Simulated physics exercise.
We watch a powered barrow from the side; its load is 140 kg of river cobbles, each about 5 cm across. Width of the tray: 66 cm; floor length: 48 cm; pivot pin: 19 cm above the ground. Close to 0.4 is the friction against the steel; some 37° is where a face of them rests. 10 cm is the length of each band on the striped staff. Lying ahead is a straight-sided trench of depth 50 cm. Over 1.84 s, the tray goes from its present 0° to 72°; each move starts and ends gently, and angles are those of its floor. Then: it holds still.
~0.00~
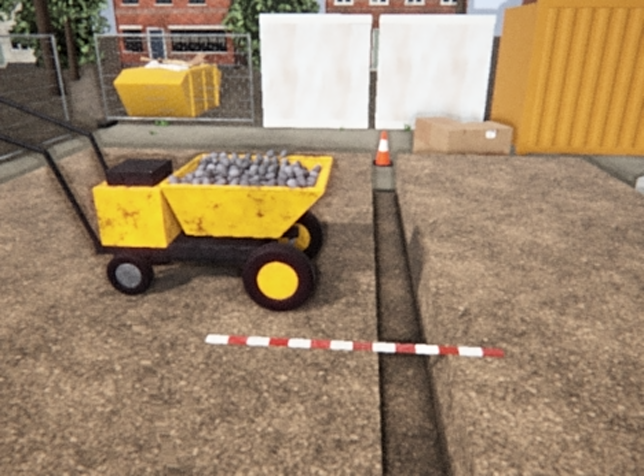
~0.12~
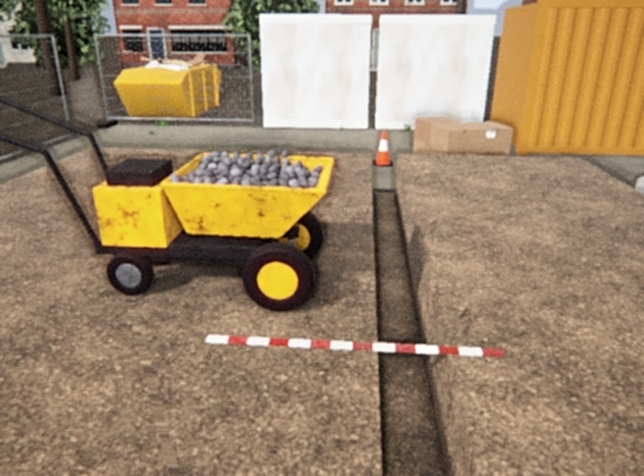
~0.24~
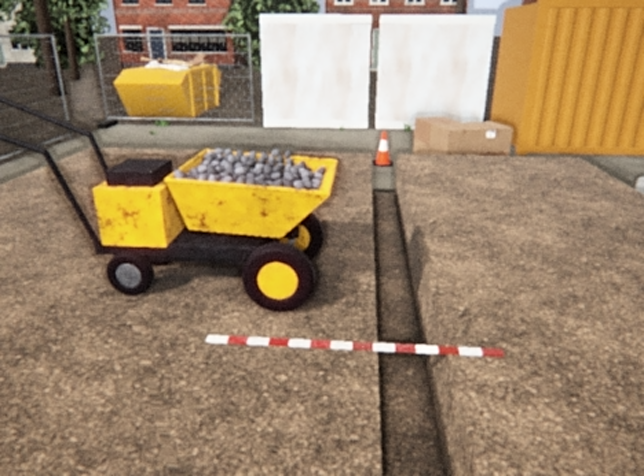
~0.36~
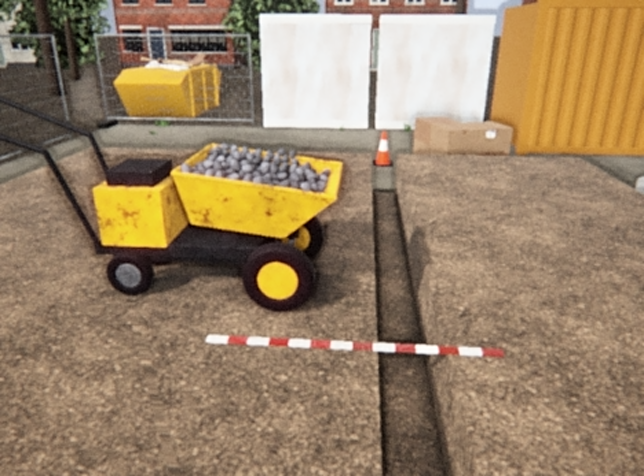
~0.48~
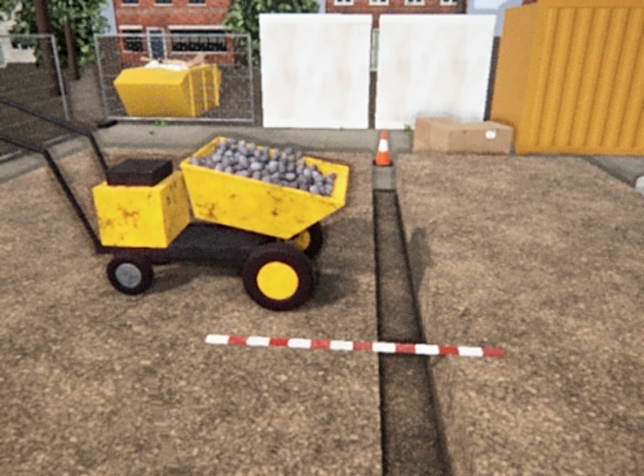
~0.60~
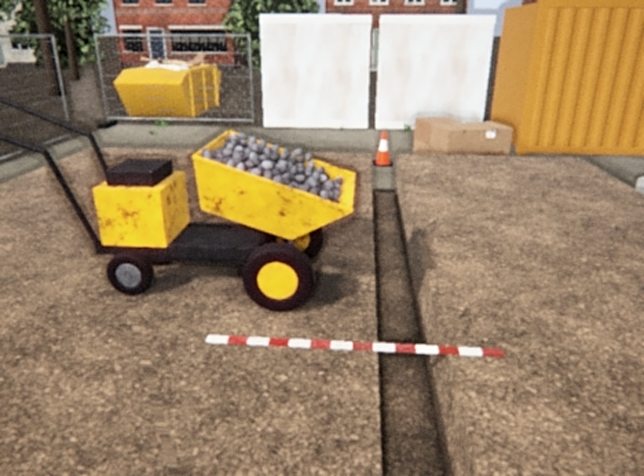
The yellow tray of a powered barrow, heaped with grey cobbles, tilts slowly and then faster, its right-hand lip dipping and its left end rising, while the wheels and the camera stay still. The barrow stands left of a narrow trench crossed by a red-and-white striped pole. This building site, seen from the side and slightly above, has white panels, an orange container and a traffic cone behind.
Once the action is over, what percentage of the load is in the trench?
About 97 in every hundred.
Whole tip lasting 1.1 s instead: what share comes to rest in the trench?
My guess is near 95 percent.
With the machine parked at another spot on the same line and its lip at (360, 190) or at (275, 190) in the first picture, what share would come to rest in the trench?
Near 50 then near 60 percent.
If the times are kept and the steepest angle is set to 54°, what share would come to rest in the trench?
In that case around 60 percent.
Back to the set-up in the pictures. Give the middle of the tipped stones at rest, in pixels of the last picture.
Look at roughly (404, 346).
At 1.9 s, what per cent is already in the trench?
Approx. 65 % of the load.
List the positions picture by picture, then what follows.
Lip at (323, 191), floor tilted 0°, highest stones at (237, 158), in the first frame.
Lip at (325, 192), floor tilted 1°, highest stones at (238, 157); the stones move at 0.1 m/s on average, in the second frame.
Lip at (329, 194), floor tilted 3°, highest stones at (237, 155); the stones move at 0.2 m/s on average, in the third frame.
The tray is at 7°, its lip at (335, 198); the top of the load is at (224, 152); the stones move at 0.3 m/s on average, in the fourth frame.
Lip at (343, 203), floor tilted 12°, highest stones at (232, 146); the stones move at 0.4 m/s on average, in the fifth frame.
The tray is at 18°, its lip at (352, 211); the top of the load is at (239, 141); the stones move at 0.4 m/s on average, in the sixth frame.
After 1.4 s the floor is at 61°; 95 % in the tray, 4 % in the trench; the foremost stones are at (407, 276).
After 1.9 s the floor is at 72°; 33 % in the tray, 64 % in the trench, 3 % past the trench; the foremost stones are at (474, 290).
After 2.3 s the floor is at 72°; 11 % in the tray, 86 % in the trench, 3 % past the trench; the foremost stones are at (500, 291).
After 4.2 s the floor is at 72°; 0 % in the tray, 97 % in the trench, 3 % past the trench; the foremost stones are at (505, 292).
